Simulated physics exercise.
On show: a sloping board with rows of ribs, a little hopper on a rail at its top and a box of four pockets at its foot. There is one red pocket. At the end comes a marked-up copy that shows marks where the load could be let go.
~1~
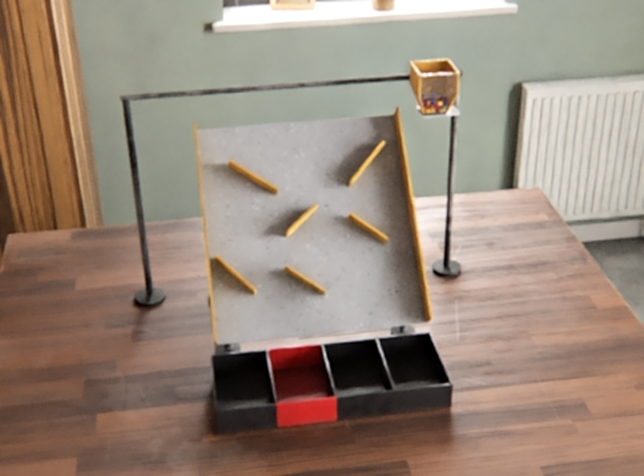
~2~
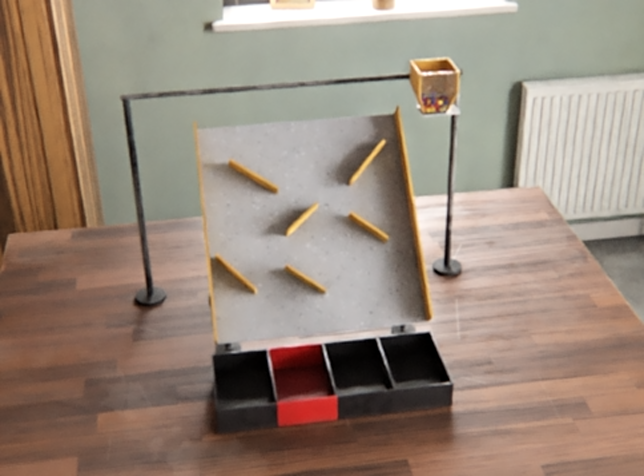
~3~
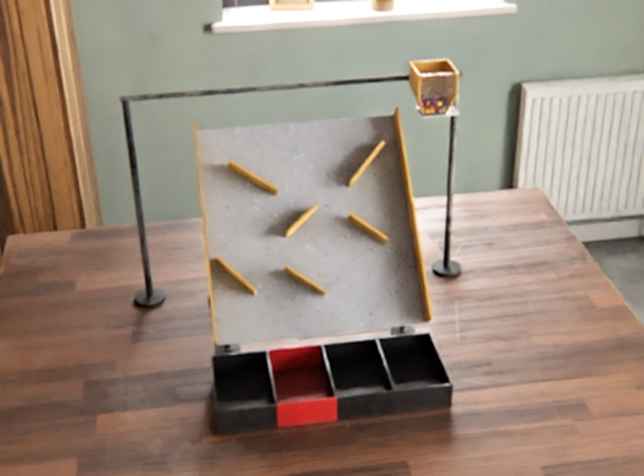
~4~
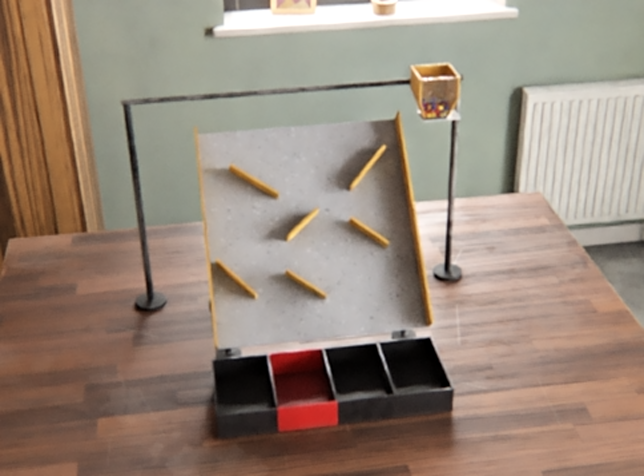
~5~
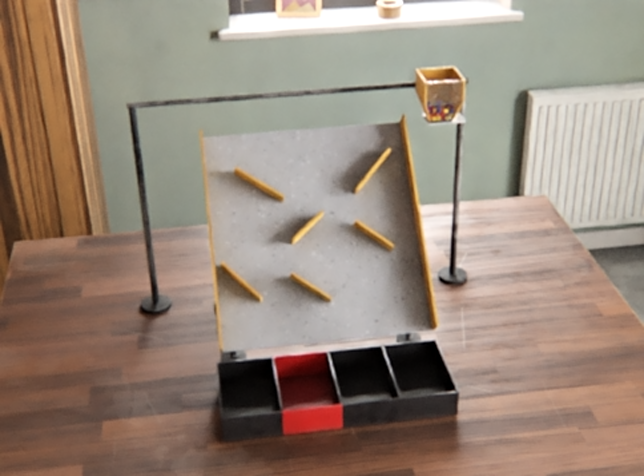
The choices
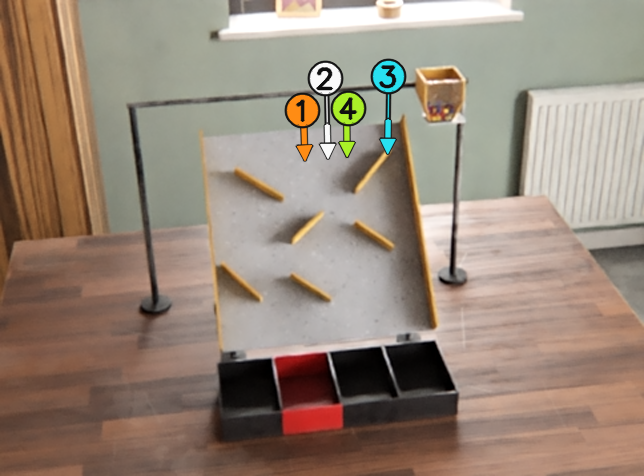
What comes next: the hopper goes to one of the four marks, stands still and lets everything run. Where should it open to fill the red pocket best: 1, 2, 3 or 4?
Choose 1.
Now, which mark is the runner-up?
That would be 2.
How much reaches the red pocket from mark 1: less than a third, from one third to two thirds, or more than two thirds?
It is from one third to two thirds.
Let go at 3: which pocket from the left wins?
The fourth.
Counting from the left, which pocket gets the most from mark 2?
The third.
On the marked copy, mark 1 meets the board at (304, 155); mark 2 meets the board at (327, 153); mark 3 meets the board at (387, 148); mark 4 meets the board at (347, 151).
With 1, about half in the red pocket, about a third in other pockets, a small part outside the box.
With 2, about a quarter in the red pocket, about two thirds in other pockets, a small part outside the box.
With 3, none in the red pocket, nearly all in other pockets, a small part outside the box.
With 4, a stray few in the red pocket, nearly all in other pockets, a small part outside the box.
